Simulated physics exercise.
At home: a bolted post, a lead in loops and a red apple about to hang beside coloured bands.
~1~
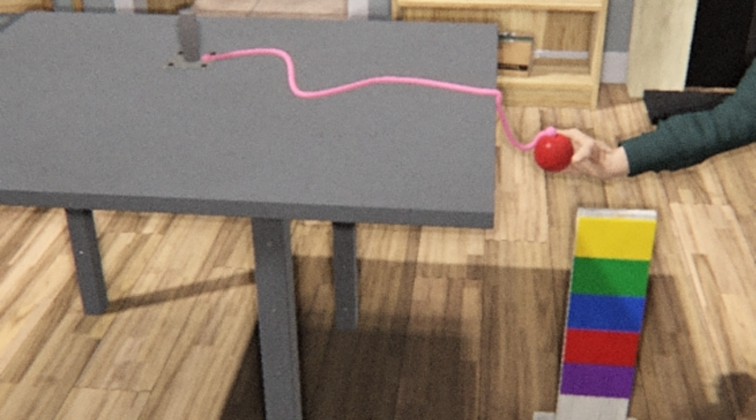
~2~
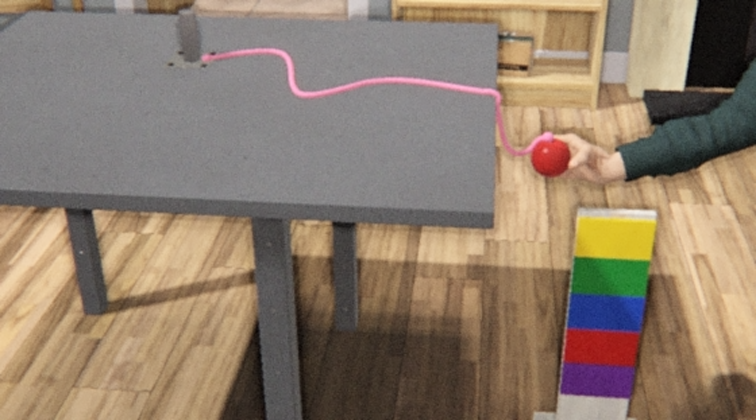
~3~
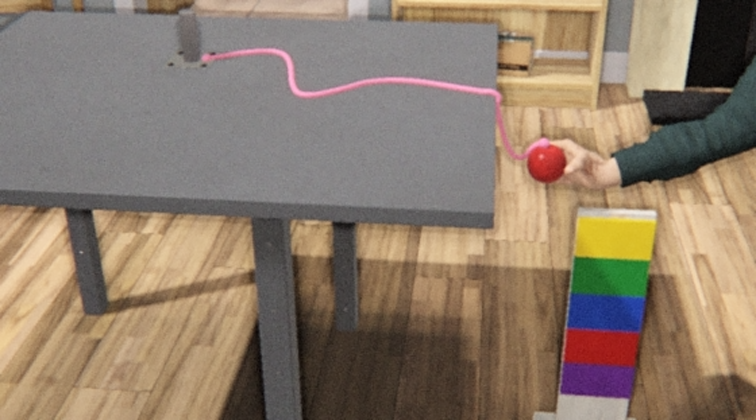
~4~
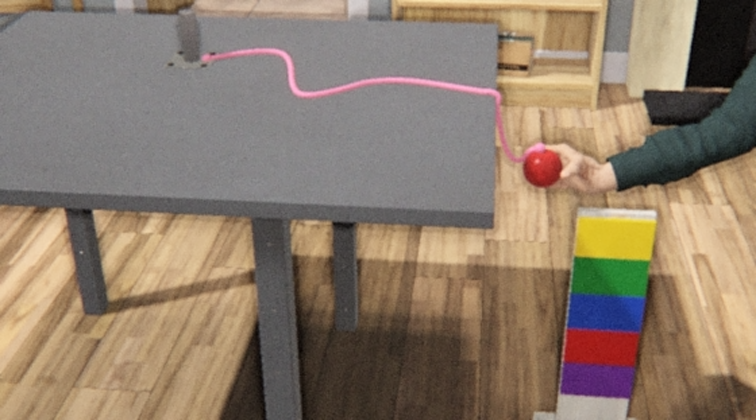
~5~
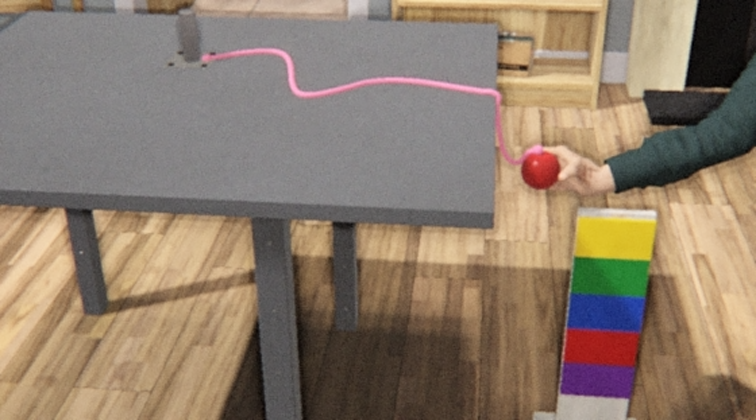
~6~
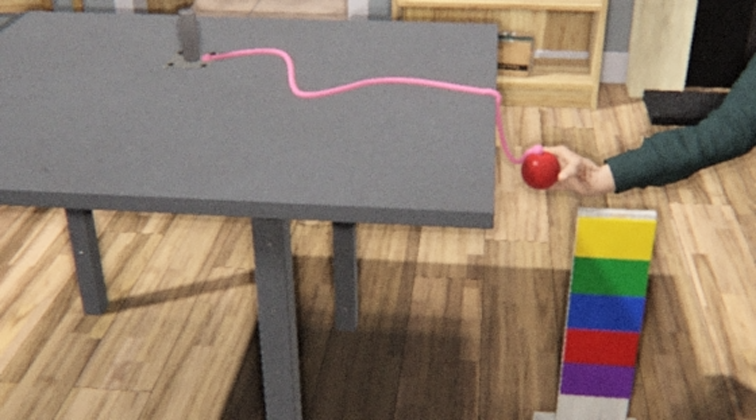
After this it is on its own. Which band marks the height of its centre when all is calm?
Its centre hangs level with the blue band.
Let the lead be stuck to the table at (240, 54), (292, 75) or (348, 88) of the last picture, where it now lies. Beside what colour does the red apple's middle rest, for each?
Taking them in turn: Blue; green; yellow.
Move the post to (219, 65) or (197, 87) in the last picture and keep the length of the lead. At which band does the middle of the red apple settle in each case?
In that order: Red; red.
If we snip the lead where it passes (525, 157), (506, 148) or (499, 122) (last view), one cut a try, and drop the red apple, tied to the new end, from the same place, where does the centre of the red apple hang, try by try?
The places are (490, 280), (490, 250) and (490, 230).
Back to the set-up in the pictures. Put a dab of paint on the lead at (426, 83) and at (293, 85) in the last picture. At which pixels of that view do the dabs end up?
At (497, 125), then (362, 81).
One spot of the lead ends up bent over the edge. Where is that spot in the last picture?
At (406, 81), roughly.
Early on, apple near (485, 280); level with blue.
Midway, apple near (495, 298); level with blue.
Finally, apple near (489, 299); level with blue. Its middle rests at the blue band.
